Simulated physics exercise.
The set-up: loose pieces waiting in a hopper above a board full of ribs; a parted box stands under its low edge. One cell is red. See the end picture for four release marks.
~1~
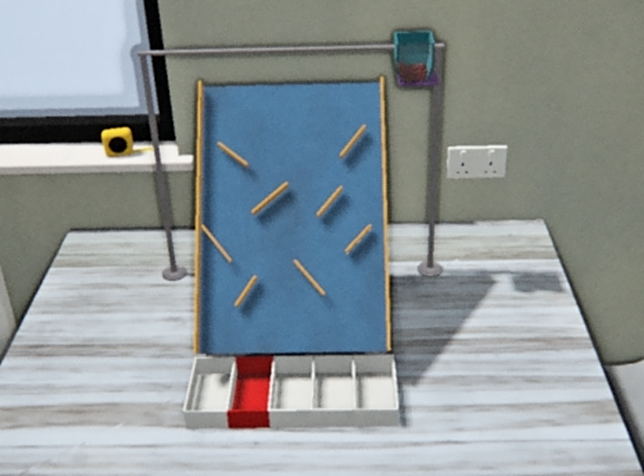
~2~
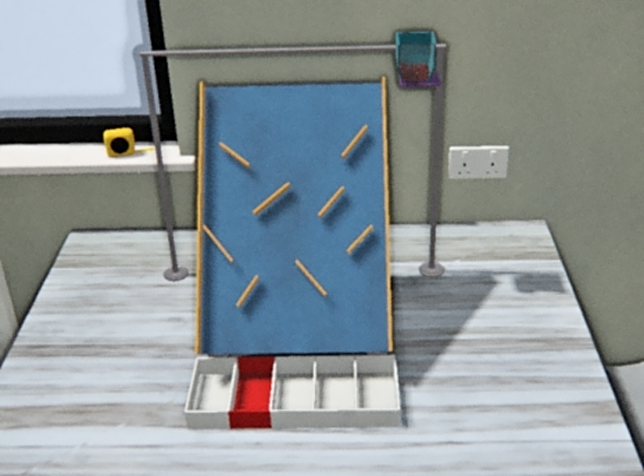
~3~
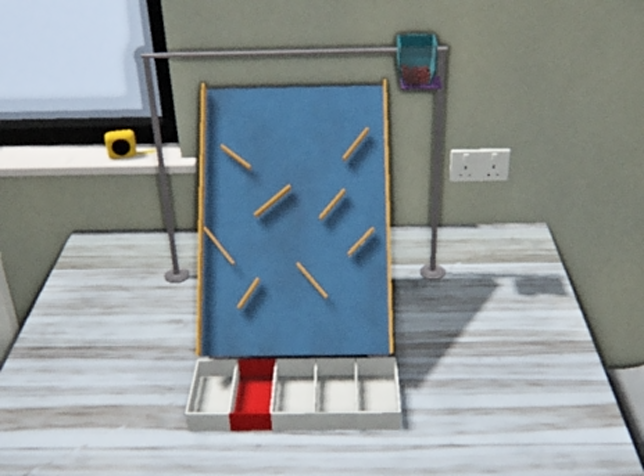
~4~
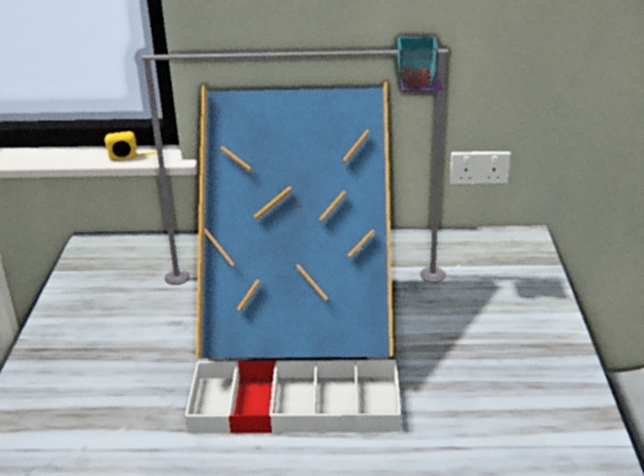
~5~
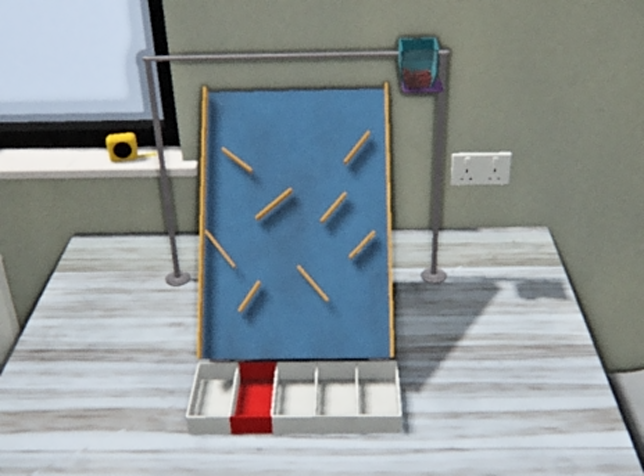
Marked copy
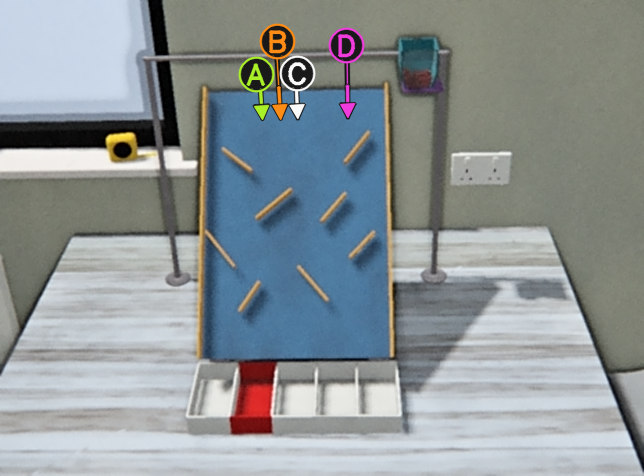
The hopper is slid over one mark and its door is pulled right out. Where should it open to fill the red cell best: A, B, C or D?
D.
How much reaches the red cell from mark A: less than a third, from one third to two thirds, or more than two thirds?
Less than a third.
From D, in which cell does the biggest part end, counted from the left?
The second.
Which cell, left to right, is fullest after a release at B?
It is the first one.
On the marked copy, mark A meets the board at (262, 114); mark B meets the board at (280, 114); mark C meets the board at (297, 113); mark D meets the board at (347, 112).
With A, none at all in the red cell, the bulk in other cells, a small share held on the board.
With B, only a few in the red cell, all but a few in other cells, a small share held on the board.
With C, a small share in the red cell, the bulk in other cells, only a few held on the board.
With D, close to half in the red cell, close to half in other cells, only a few outside the box.
